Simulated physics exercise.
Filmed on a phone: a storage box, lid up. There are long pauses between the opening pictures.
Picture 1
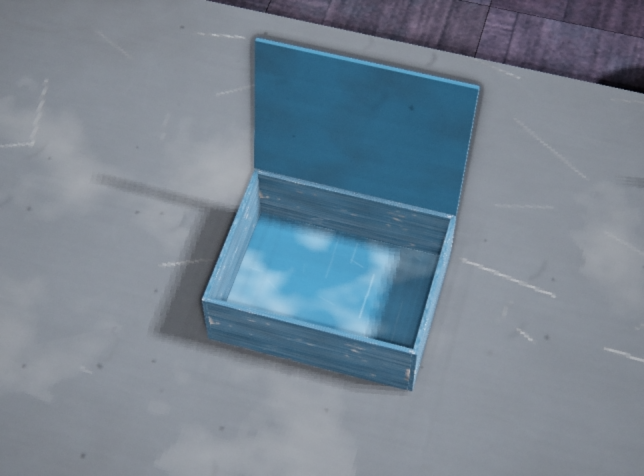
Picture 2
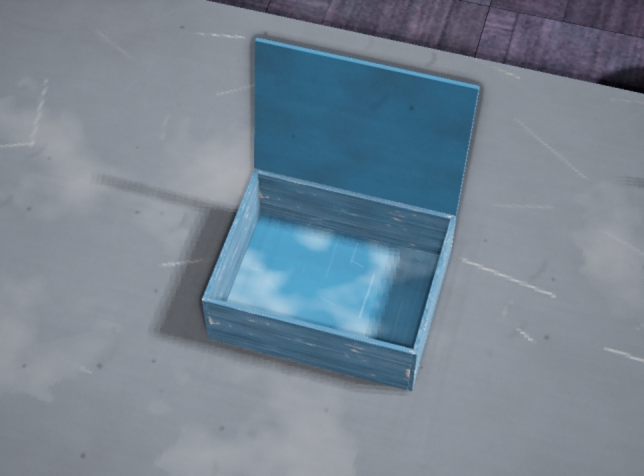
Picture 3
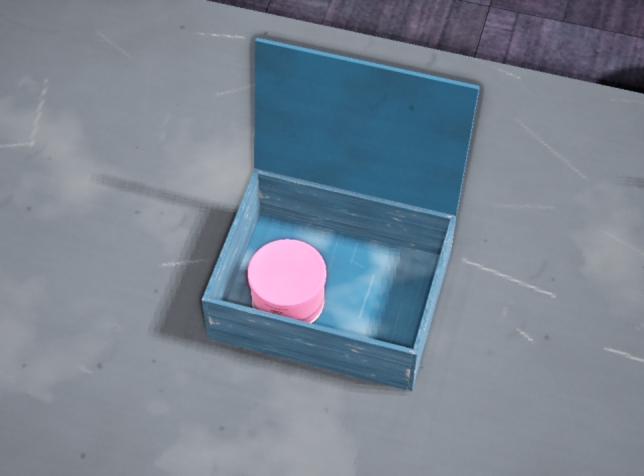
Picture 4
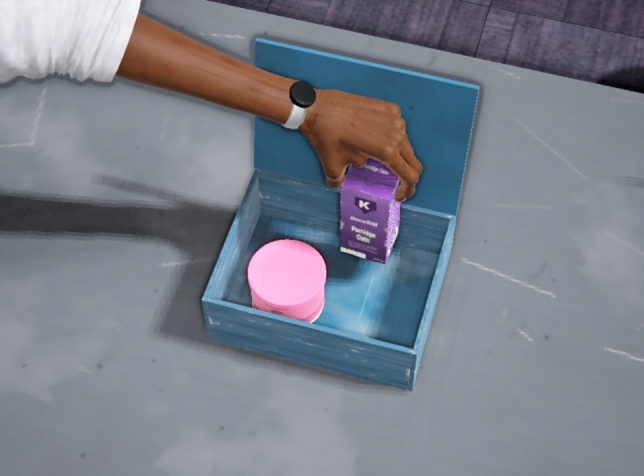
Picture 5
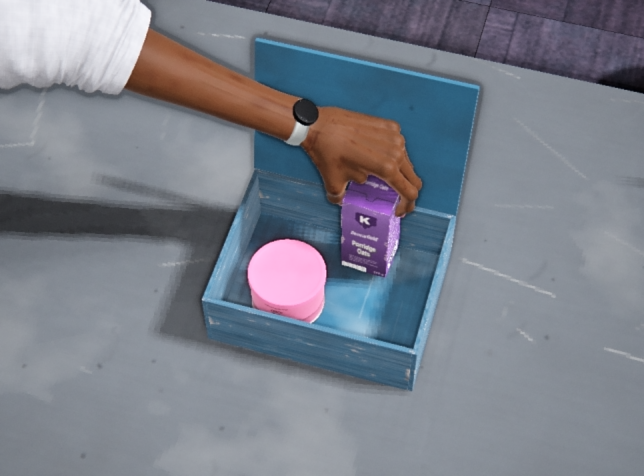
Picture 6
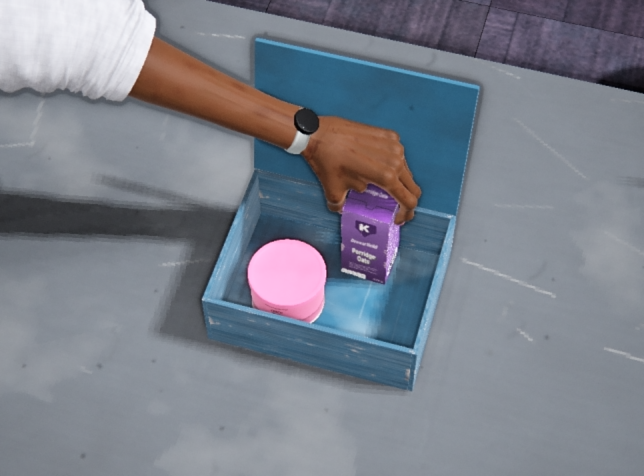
The video shows an open blue box on a gray surface, empty at first and then holding a pink tub, before a hand wearing a watch lowers a purple carton into the box to the right of the tub.
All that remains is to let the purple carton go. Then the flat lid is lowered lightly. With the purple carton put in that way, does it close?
In the end the lid sits on the rim.
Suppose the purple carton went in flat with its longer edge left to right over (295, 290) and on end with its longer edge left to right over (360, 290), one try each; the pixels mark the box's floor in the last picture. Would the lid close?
First try: It stays ajar; second try: It stays ajar.
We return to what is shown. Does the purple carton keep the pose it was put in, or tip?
It tips.
Then, 1.30 s after the last picture, lid 79° above the rim.
Then, 1.70 s after the last picture, lid 51° above the rim; purple carton tipped 13° from how it was near (366, 243).
Then, 1.90 s after the last picture, lid 31° above the rim; purple carton tipped 34° from how it was near (361, 261).
Then, 2.10 s after the last picture, lid 7° above the rim; purple carton on its side near (355, 295).
At rest, lid shut; tipped over in the box, purple carton; pink tub in place. Seen from the same camera at the end, purple carton near (357, 289).
